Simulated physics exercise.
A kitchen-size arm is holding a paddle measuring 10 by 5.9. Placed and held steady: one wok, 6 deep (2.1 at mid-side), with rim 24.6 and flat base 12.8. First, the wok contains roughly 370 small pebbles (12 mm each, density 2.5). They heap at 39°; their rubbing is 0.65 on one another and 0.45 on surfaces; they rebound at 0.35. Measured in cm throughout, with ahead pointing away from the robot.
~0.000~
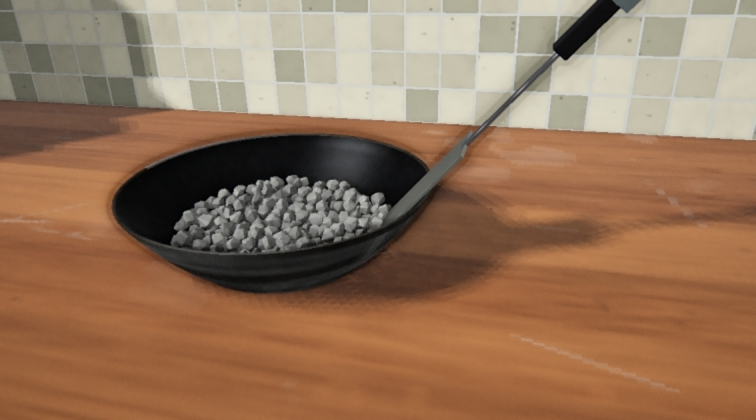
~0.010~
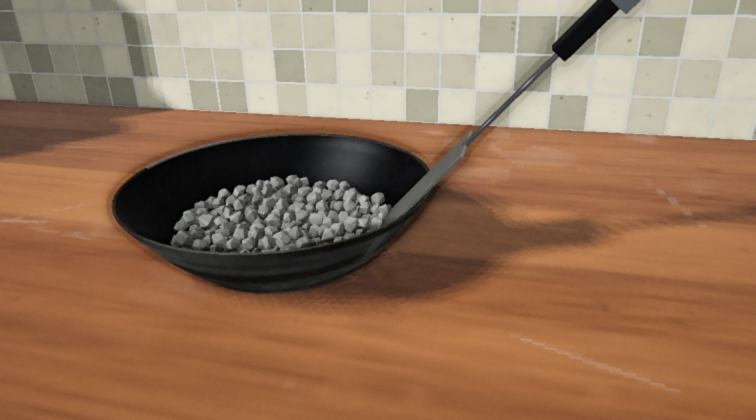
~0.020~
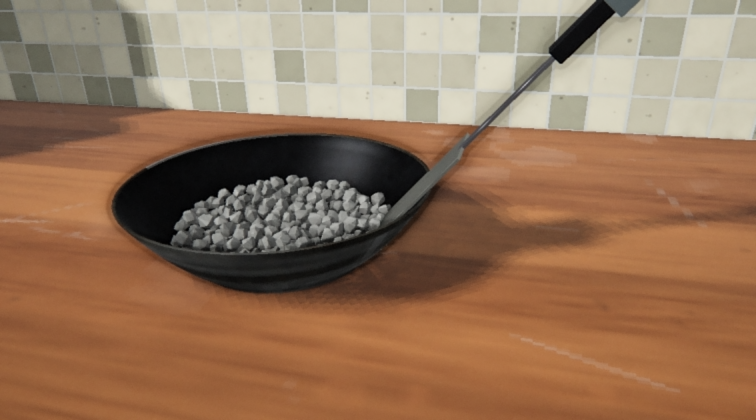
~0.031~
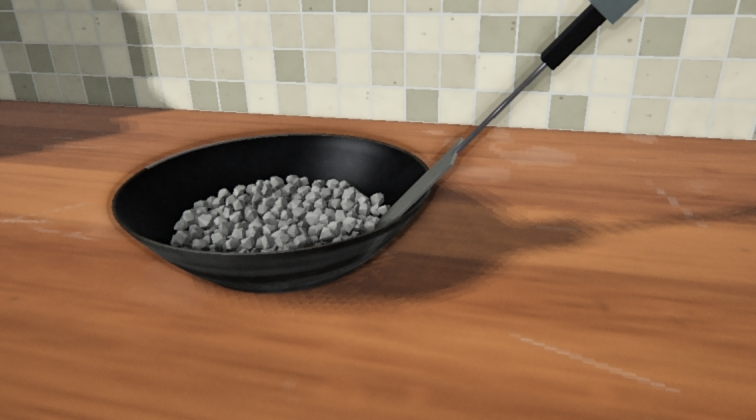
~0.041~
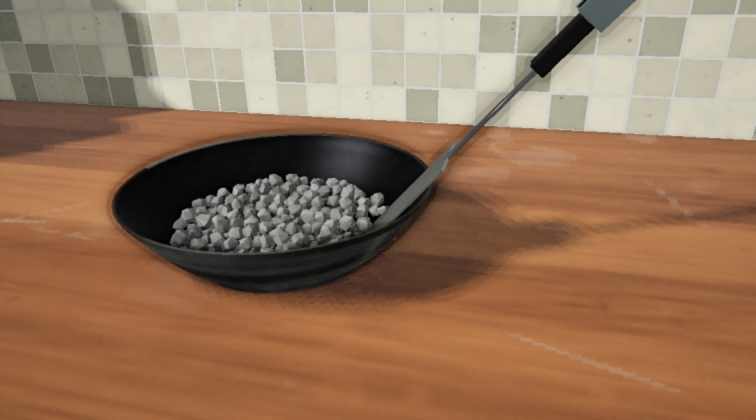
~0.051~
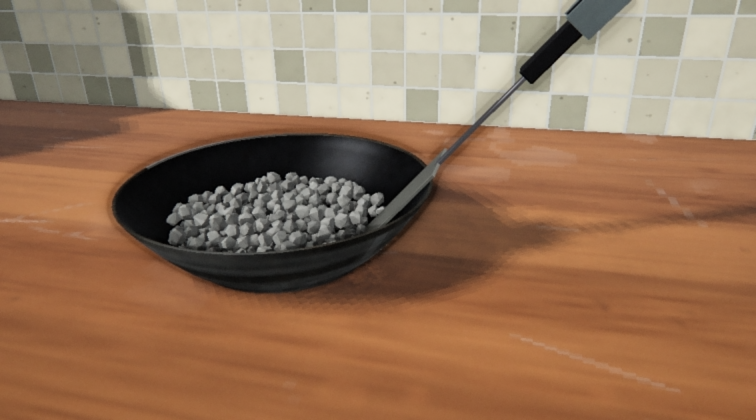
In this clip, a paddle with a black grip rests inside the right side of a black wok of gray pebbles, then slides slightly left and downward, nudging the pebbles a little while the wok stays still.
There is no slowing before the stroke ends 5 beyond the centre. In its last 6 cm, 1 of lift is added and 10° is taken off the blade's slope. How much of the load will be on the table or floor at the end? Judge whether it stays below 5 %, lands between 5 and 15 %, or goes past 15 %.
It stays below 5 %.
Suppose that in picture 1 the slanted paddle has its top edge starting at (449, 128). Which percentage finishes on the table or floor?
Some 0 per cent.
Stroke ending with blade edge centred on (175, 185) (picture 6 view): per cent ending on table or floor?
My guess is roughly 30 percent.
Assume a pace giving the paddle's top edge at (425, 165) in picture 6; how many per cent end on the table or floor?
Near 5 in a hundred.
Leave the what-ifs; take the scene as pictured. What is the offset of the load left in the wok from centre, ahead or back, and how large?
I'd say close to 3.5 cm toward the front.
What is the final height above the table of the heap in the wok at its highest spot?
About 6.5 cm above the table.
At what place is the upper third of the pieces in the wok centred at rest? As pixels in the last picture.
Somewhere near (207, 192) in the last picture.
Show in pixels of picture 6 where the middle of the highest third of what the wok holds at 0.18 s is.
I'd say close to (227, 201).
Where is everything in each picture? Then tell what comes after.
The first frame shows the paddle top edge at (468, 143), sloping 49°; upper third of the load around (281, 218), from x 180 to 385, top at y 180; 366 in the wok.
The second frame shows the paddle top edge at (467, 143), sloping 49°; upper third of the load around (281, 218), from x 180 to 385, top at y 180.
The third frame shows the paddle top edge at (464, 145), sloping 49°; upper third of the load around (282, 218), from x 180 to 385, top at y 180.
The fourth frame shows the paddle top edge at (458, 150), sloping 49°; upper third of the load around (280, 216), from x 180 to 385, top at y 180.
The fifth frame shows the paddle top edge at (449, 156), sloping 49°; upper third of the load around (280, 214), from x 175 to 385, top at y 180.
The sixth frame shows the paddle top edge at (440, 161), sloping 49°; upper third of the load around (275, 212), from x 175 to 385, top at y 180; 366 in the wok.
After 0.12 s, sloping 49°, highest piece 6 above the table; 366 in the wok.
After 0.18 s, sloping 45°, highest piece 7 above the table; 366 in the wok.
After 0.42 s, sloping 39°, highest piece 6 above the table; 362 in the wok, 4 on the table or floor.
After 1.47 s, sloping 39°, highest piece 6 above the table; 362 in the wok, 4 on the table or floor.
In the end, 362 in the wok, 4 on the table or floor. That is 1 % on the table or floor.
